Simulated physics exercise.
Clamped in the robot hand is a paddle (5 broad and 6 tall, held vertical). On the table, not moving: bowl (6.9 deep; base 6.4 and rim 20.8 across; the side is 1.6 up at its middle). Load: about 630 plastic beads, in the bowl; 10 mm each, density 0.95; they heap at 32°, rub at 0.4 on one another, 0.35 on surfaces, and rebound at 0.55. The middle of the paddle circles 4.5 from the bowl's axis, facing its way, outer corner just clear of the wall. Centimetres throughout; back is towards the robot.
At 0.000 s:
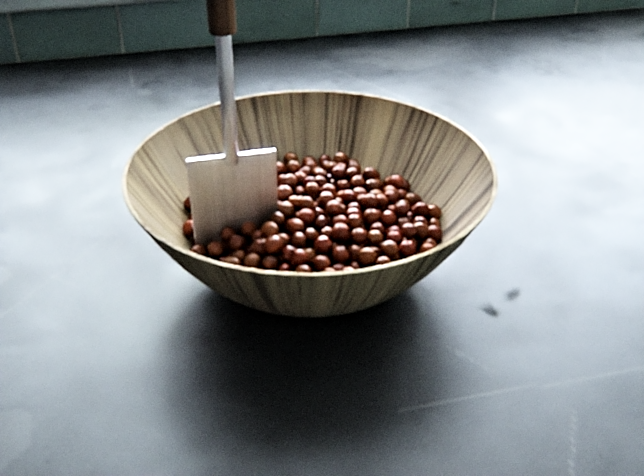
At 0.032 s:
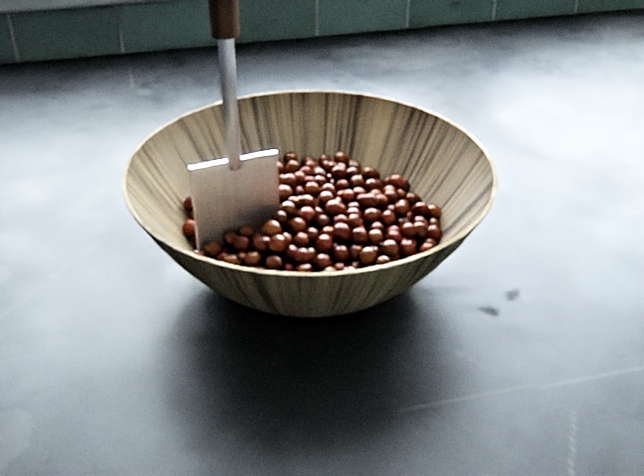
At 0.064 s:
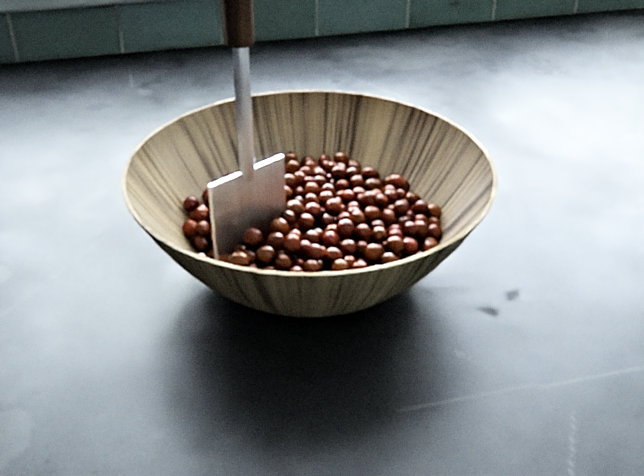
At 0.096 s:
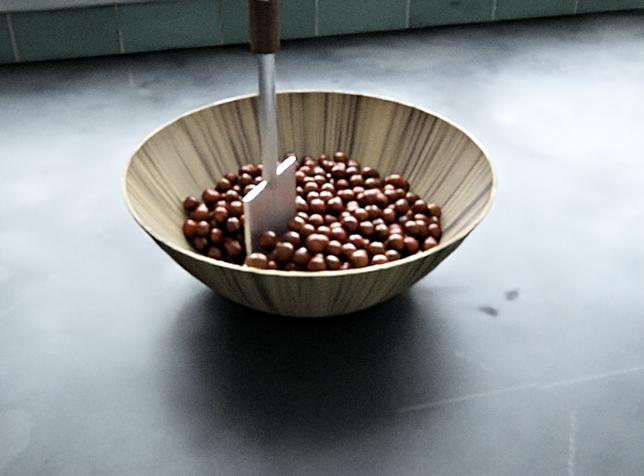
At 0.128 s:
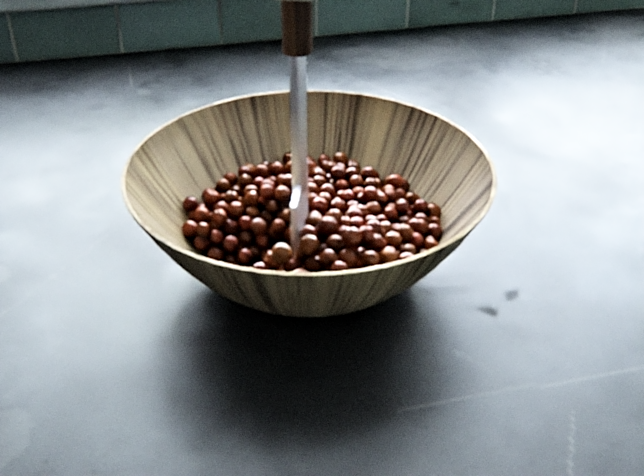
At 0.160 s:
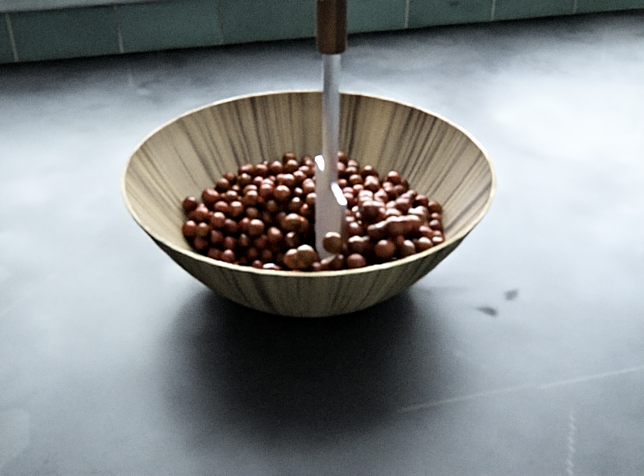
A flat metal paddle sweeping rightward through glossy reddish-brown beads in a striped wooden bowl, turning edge-on as it goes.
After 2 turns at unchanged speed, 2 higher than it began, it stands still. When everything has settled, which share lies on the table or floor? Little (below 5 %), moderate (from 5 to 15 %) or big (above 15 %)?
Share on the table or floor: Moderate (from 5 to 15 %).
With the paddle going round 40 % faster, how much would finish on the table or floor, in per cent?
Then about 25 per cent.
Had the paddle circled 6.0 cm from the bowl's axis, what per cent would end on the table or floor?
It would be near 0 per cent.
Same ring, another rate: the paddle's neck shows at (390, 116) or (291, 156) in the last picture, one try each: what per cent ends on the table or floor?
About 35 and 0 per cent.
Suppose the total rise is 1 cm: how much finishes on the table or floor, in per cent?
About 15 per cent.
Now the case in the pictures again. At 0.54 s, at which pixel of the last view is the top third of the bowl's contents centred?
Around (215, 196).
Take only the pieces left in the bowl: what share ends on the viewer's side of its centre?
About 50 per cent.
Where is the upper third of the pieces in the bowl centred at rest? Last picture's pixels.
Near (307, 219).
By 0.54 s, 337° round, highest piece 8 above the table; 577 in the bowl, 41 on the table or floor, 11 in flight or on the tool.
By 0.92 s, 224° round, highest piece 6 above the table; 566 in the bowl, 63 on the table or floor.
By 1.31 s, 0° round, highest piece 6 above the table; 565 in the bowl, 63 on the table or floor, 1 in flight or on the tool.
By 2.01 s, 0° round, highest piece 6 above the table; 565 in the bowl, 64 on the table or floor.
Final count, 565 in the bowl, 64 on the table or floor. That is 10 % on the table or floor.
